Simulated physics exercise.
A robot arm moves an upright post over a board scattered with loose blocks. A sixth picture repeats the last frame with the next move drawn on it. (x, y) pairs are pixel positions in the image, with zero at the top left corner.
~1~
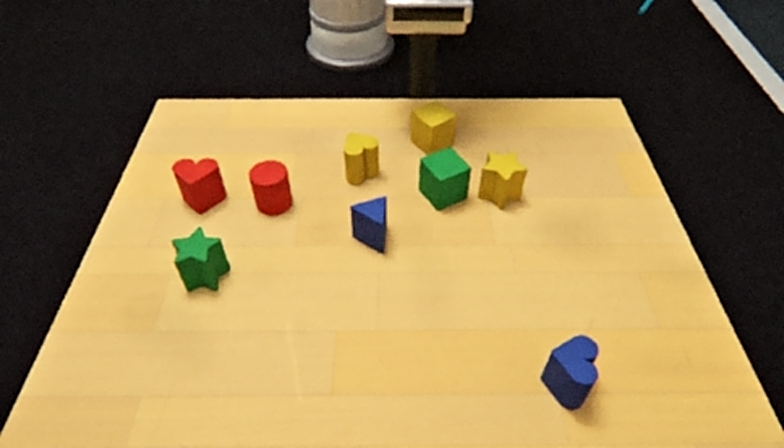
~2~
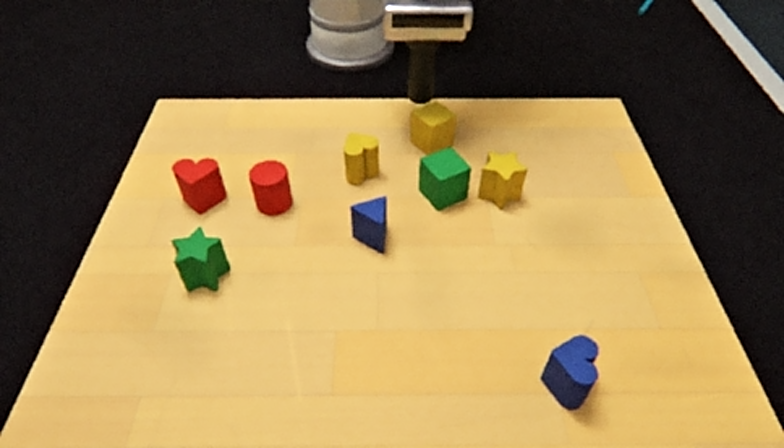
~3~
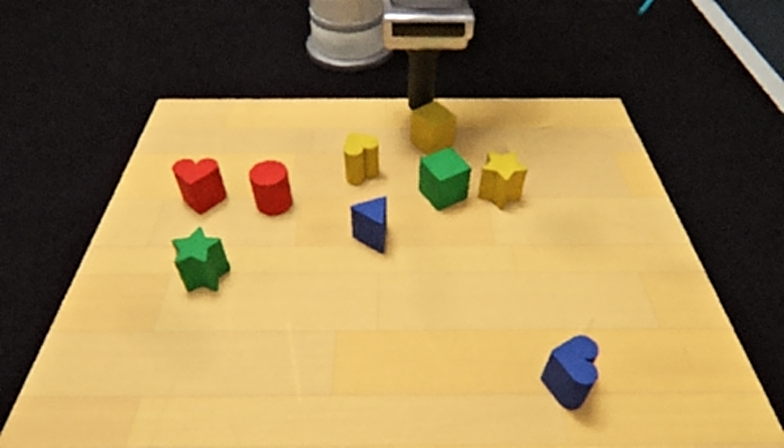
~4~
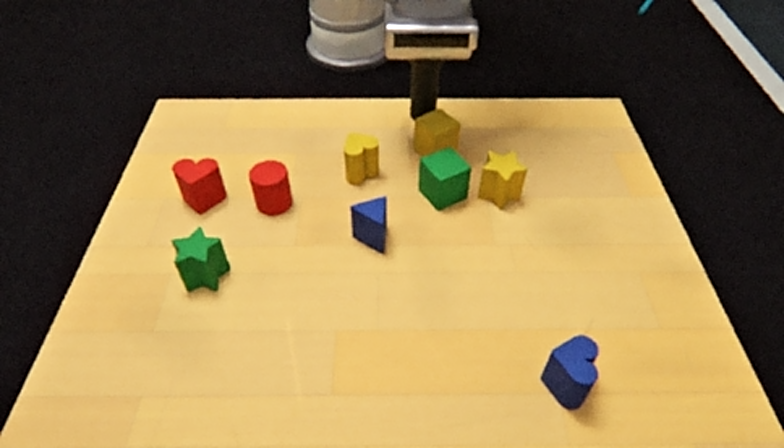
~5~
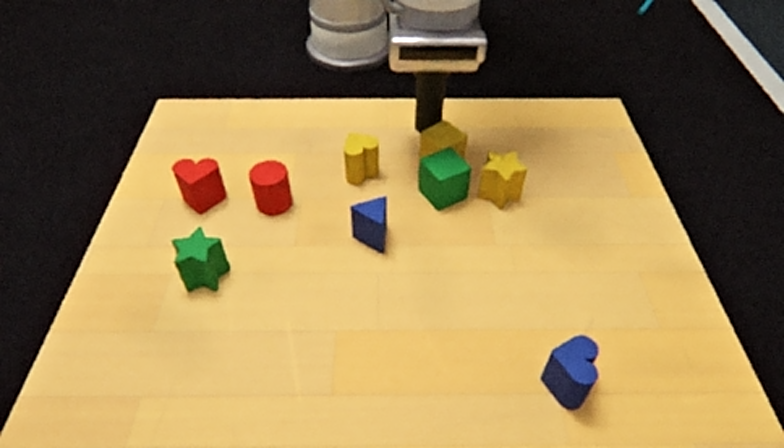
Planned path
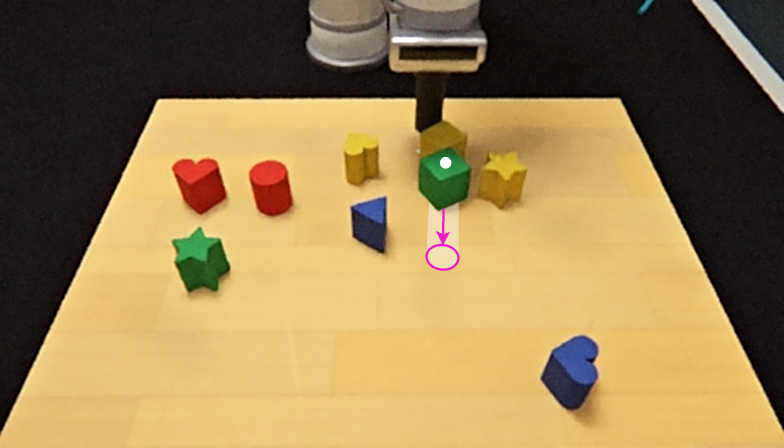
On a light wooden board against a dark background, red, yellow, green and blue blocks lie scattered while a robot arm holds a dark upright post at the far edge. The post shifts slightly, then moves toward the viewer, pushing the yellow cube a short way behind the green cube; the other blocks stay still.
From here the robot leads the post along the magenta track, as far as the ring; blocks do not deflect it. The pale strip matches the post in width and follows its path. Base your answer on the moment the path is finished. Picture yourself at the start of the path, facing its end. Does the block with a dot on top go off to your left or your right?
Picture yourself facing from the start of the path to its end: The block with a dot on top moves off to your left.
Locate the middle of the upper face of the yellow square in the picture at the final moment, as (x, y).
It should be at (482, 182) by then.
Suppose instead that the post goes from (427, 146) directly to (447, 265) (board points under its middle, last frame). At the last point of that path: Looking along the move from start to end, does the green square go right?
No, that is not what happens.
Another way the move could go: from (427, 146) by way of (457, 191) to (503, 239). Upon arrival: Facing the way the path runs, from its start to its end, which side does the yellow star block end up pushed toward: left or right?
That block drifts left.
Drawn move, from (427, 146) via (444, 177) and (444, 214), ending at (442, 257); the dot is on the green square.
What follows on the original path. One third of the way, post at (446, 159); yellow square at (469, 165); green square at (458, 192), turned 60° clockwise; yellow star block at (508, 165).
Two thirds of the way, post at (445, 197); yellow square at (482, 182), turned 40° anticlockwise; green square at (462, 214), turned 45° clockwise; yellow star block at (516, 170), turned 35° anticlockwise.
At the end, post at (444, 239); blue three-sided block still; yellow square at (482, 182), turned 45° anticlockwise; green square at (477, 247), turned 15° anticlockwise; yellow star block at (516, 170), turned 35° anticlockwise.
